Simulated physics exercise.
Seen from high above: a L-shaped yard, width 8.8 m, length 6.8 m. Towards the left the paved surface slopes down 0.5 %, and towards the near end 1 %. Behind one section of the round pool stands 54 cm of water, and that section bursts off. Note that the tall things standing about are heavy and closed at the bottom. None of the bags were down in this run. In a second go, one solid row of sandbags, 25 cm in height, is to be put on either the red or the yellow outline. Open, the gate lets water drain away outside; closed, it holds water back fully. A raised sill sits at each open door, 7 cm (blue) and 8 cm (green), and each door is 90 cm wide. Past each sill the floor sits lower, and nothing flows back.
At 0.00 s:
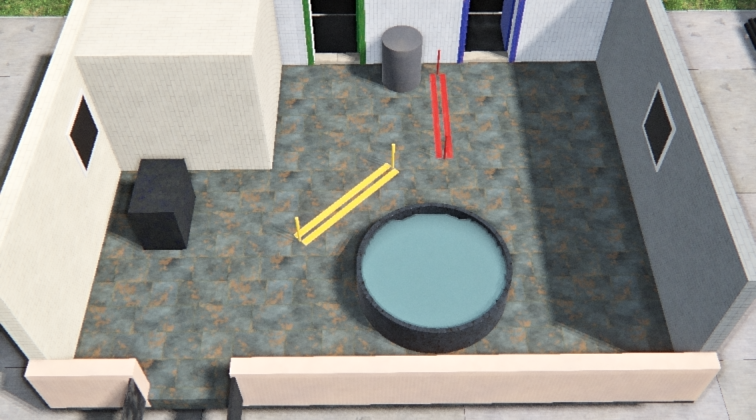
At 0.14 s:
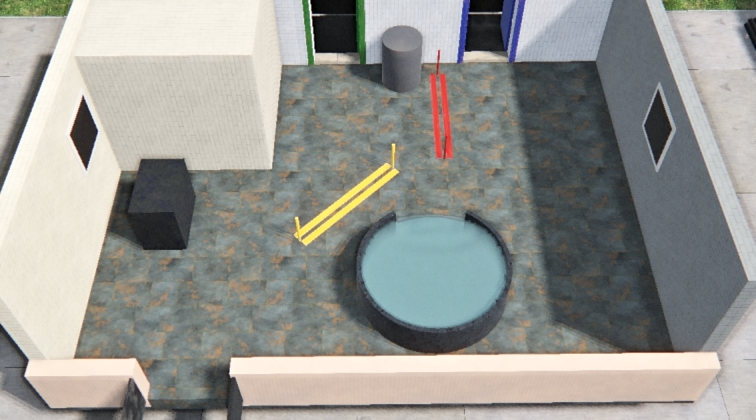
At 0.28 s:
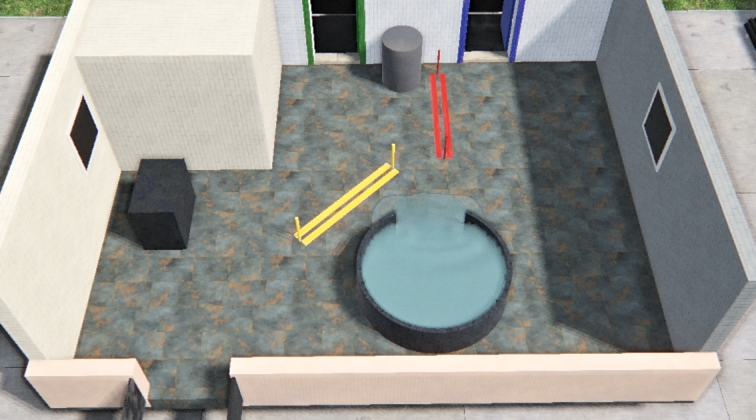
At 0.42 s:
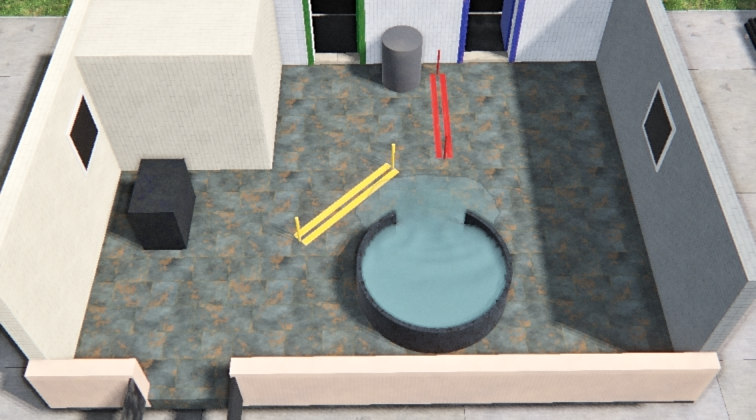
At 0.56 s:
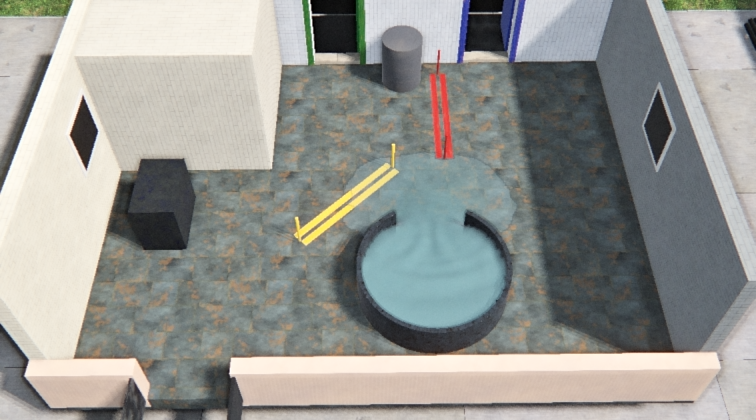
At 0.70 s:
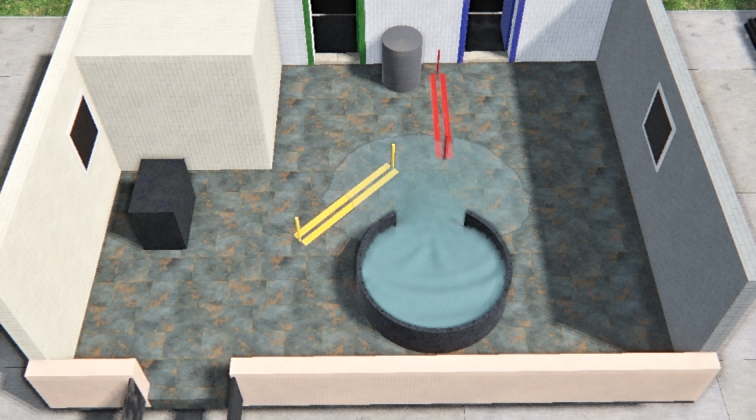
In a walled, paved yard seen from high above, a round pool of still water sits near yellow and red outlines. A section of its far side bursts off, and water pours through the gap. The water fans out across the paving in a widening sheet, reaching around the ends of both outlines.
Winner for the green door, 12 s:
Yellow mark.
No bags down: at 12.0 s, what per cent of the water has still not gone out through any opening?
90 %.
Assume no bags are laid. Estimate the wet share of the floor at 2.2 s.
The flood covers close to 40 per cent of the floor.
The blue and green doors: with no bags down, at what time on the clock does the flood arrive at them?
Times - blue 1.8 s, green 2.0 s.
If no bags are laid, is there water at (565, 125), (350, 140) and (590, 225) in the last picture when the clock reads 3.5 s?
Taking them in order, they'd be swamped, swamped and spared.
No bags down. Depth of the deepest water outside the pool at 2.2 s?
Roughly 22 centimetres.
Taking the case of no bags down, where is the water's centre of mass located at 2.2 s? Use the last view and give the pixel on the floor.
The water's centre sits near (427, 214).
After 1.4 s water covers 25 % of the floor and is deepest (23 cm) near (421, 220) in the run without bags; in at the green door, 0 L with no bags, 0 L with the row on red, 0 L on yellow.
After 2.2 s water covers 40 % of the floor and is deepest (22 cm) near (449, 65) in the run without bags; in at the green door, 2 L with no bags, 3 L with the row on red, 0 L on yellow.
After 3.5 s water covers 45 % of the floor and is deepest (22 cm) near (586, 63) in the run without bags; in at the green door, 37 L with no bags, 59 L with the row on red, 1 L on yellow.
After 7.0 s water covers 65 % of the floor and is deepest (10 cm) near (282, 100) in the run without bags; in at the green door, 72 L with no bags, 113 L with the row on red, 2 L on yellow.
After 12.0 s water covers 90 % of the floor and is deepest (10 cm) near (680, 377) in the run without bags; in at the green door, 72 L with no bags, 114 L with the row on red, 3 L on yellow.
